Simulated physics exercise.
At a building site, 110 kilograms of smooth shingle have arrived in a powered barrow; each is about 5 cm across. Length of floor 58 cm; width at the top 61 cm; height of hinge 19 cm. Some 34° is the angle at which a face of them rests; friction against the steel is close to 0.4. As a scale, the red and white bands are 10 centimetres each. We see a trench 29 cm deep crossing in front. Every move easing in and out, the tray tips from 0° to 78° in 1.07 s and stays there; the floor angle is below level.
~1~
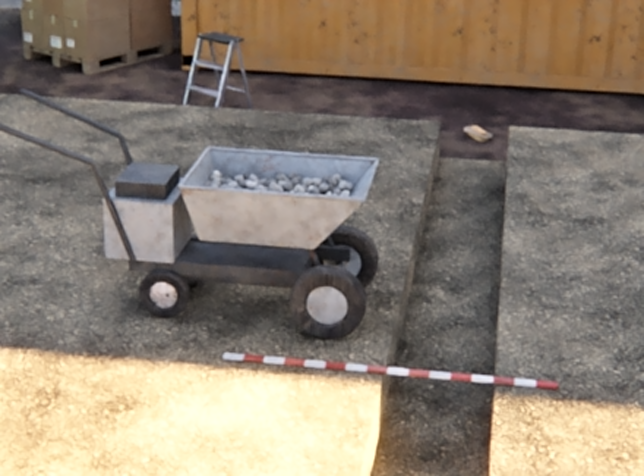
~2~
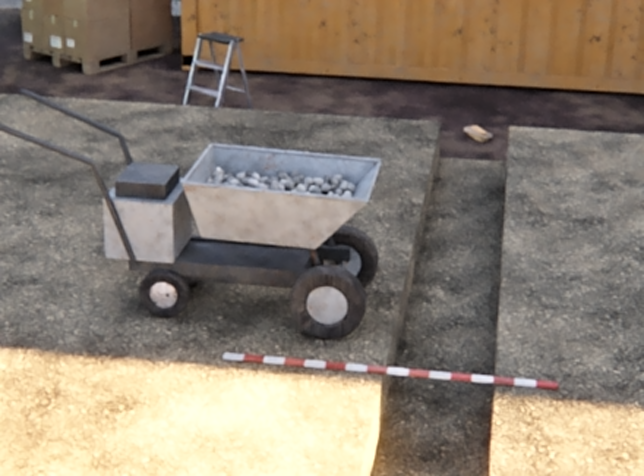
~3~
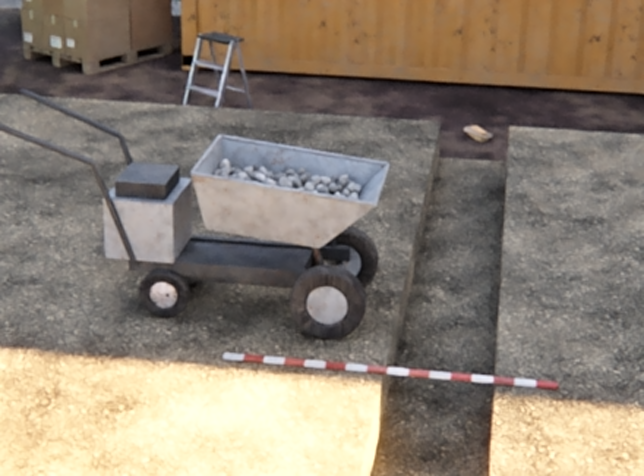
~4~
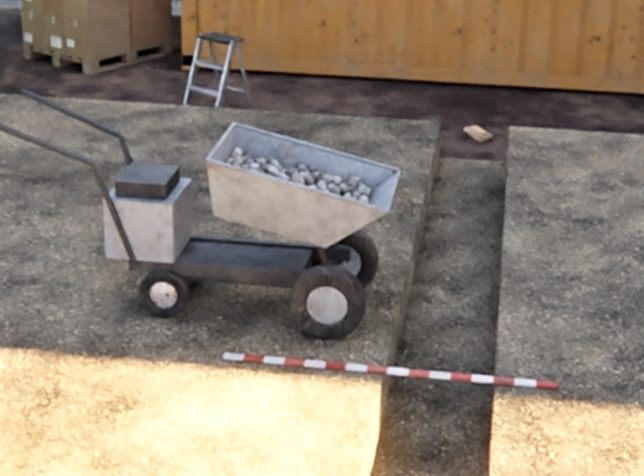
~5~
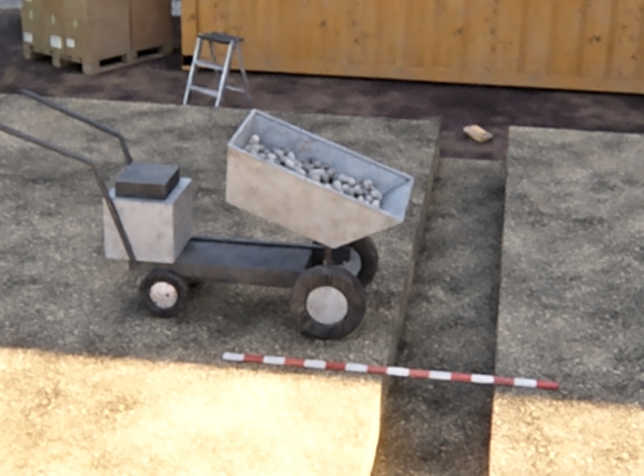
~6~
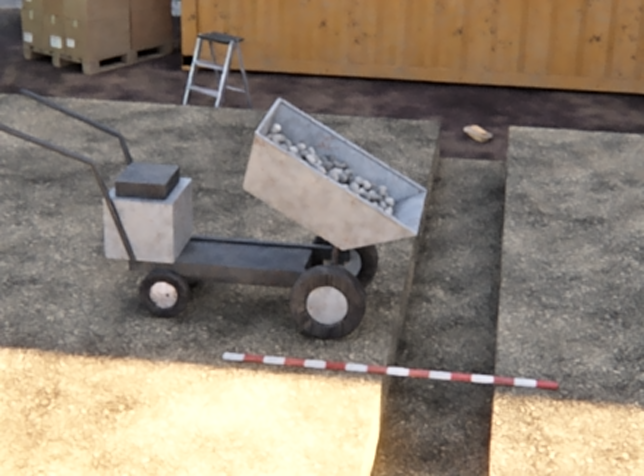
At a building site, a small wheeled cart with long handles stood beside a trench, its metal tray full of grey stones. The tray's left end rose steadily, leaving the tray slanting steeply down toward the right.
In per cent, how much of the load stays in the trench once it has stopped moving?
I would say about 64 per cent.
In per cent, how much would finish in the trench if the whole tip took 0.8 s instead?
Roughly 60% would finish there.
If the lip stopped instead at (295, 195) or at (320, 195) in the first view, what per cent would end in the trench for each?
100 % and 100 %.
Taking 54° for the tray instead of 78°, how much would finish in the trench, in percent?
Some 50 in a hundred, I'd say.
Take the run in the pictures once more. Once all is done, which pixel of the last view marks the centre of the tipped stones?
Resting centre: About (482, 363).
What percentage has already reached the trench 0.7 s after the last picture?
By then, around 45 percent.
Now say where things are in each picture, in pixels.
In the first frame, the tray is at 0°, its lip at (364, 200); the top of the load is at (279, 183).
In the second frame, the tray is at 2°, its lip at (367, 201); the top of the load is at (277, 181).
The third frame shows lip at (375, 205), floor tilted 6°, highest stones at (247, 173).
The fourth frame shows lip at (388, 211), floor tilted 12°, highest stones at (244, 162).
In the fifth frame, the tray is at 21°, its lip at (402, 221); the top of the load is at (256, 148).
In the sixth frame, the tray is at 30°, its lip at (416, 234); the top of the load is at (274, 137).
Then, 0.4 s after the last picture the floor is at 66°, 100 % in the tray; the foremost stones are at (448, 266).
Then, 0.7 s after the last picture the floor is at 78°, 33 % in the tray, 43 % in the trench, 24 % past the trench; the foremost stones are at (562, 330).
Then, 1.1 s after the last picture the floor is at 78°, 2 % in the tray, 62 % in the trench, 36 % past the trench; the foremost stones are past the picture's edge.
Then, 3.0 s after the last picture the floor is at 78°, 0 % in the tray, 64 % in the trench, 36 % past the trench; the foremost stones are past the picture's edge.
